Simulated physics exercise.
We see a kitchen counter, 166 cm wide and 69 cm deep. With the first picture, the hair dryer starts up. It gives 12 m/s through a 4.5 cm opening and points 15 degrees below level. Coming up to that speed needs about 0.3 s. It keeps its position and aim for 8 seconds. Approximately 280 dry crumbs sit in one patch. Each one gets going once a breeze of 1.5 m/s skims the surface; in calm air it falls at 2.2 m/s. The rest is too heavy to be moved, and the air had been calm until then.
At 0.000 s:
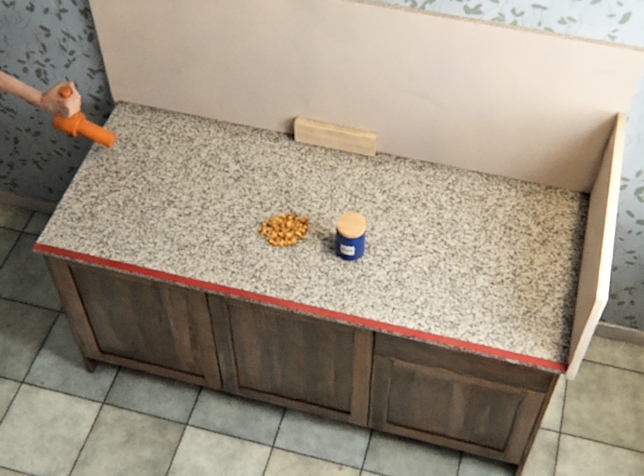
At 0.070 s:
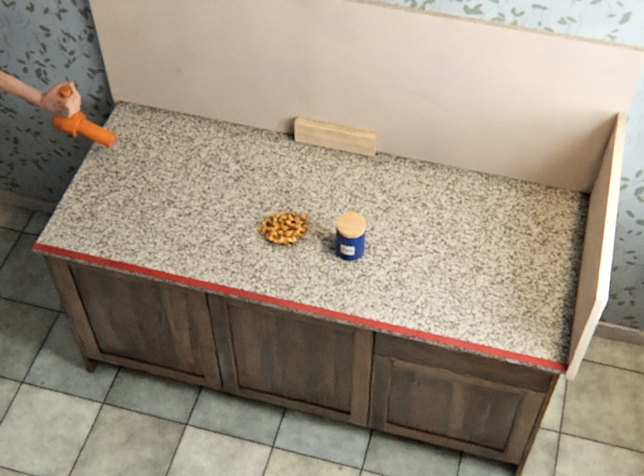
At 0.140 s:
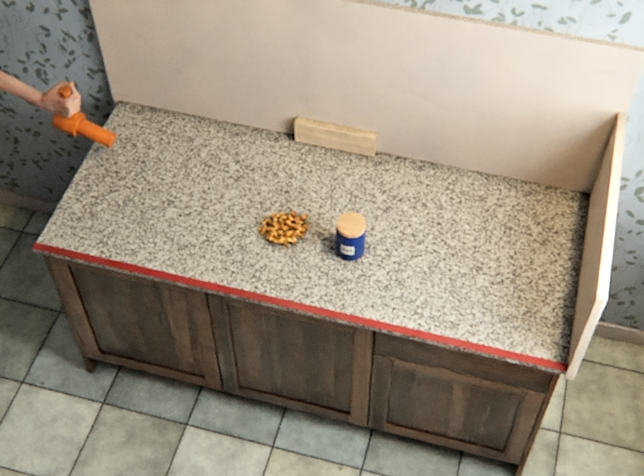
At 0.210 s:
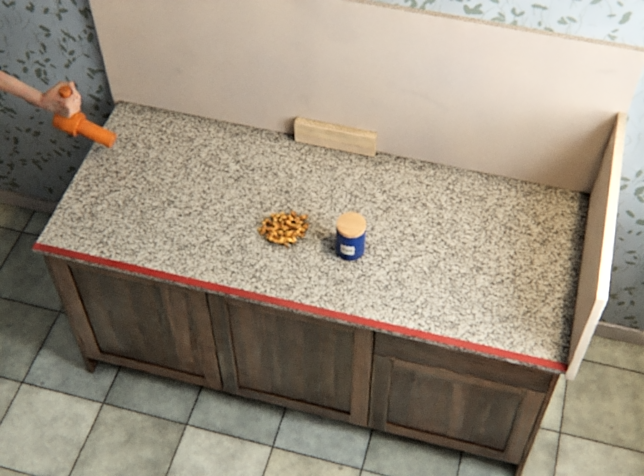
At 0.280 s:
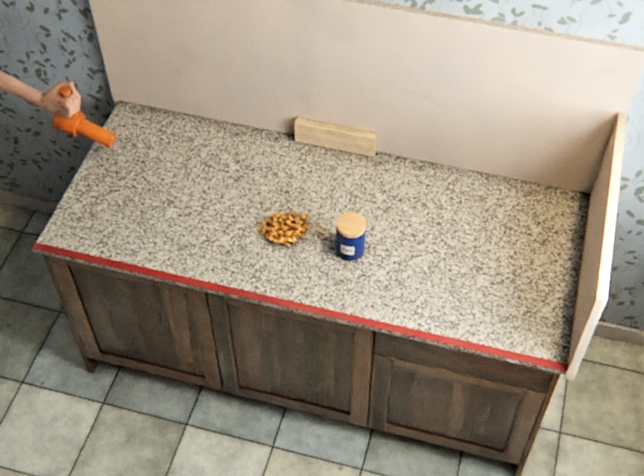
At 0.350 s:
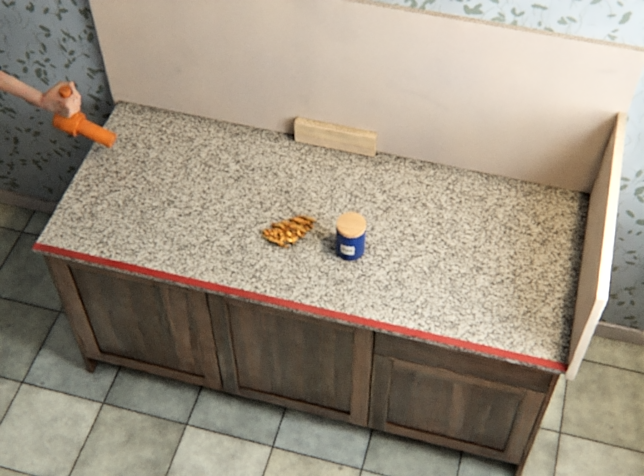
A hand holds an orange hair dryer at a speckled counter as some crumbs shift slightly.
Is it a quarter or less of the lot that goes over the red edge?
No, it is more than a quarter.
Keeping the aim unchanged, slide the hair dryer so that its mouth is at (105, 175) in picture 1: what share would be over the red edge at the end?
Some 20 %.
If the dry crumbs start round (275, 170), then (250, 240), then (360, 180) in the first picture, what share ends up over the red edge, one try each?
0 %, 90 %, 0 %.
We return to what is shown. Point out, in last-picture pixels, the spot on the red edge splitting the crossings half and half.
Roughly at pixel (441, 343).
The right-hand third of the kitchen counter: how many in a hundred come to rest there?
Something close to 30 % ends up there.
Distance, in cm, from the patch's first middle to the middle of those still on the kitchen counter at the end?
About 80 centimetres.
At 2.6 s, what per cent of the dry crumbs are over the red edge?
60 %.
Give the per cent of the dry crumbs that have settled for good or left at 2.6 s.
It comes out at some 70 %.
After 1.6 s, 51 % are over the red edge; the middle of those still in play is near (508, 300); 57 % have settled or left.
After 2.6 s, 57 % are over the red edge; the middle of those still in play is near (519, 302); 66 % have settled or left.
After 4.4 s, 64 % are over the red edge; the middle of those still in play is near (519, 302); 74 % have settled or left.
After 8.0 s, at the end, 66 % are over the red edge; the middle of those still in play is near (534, 305).
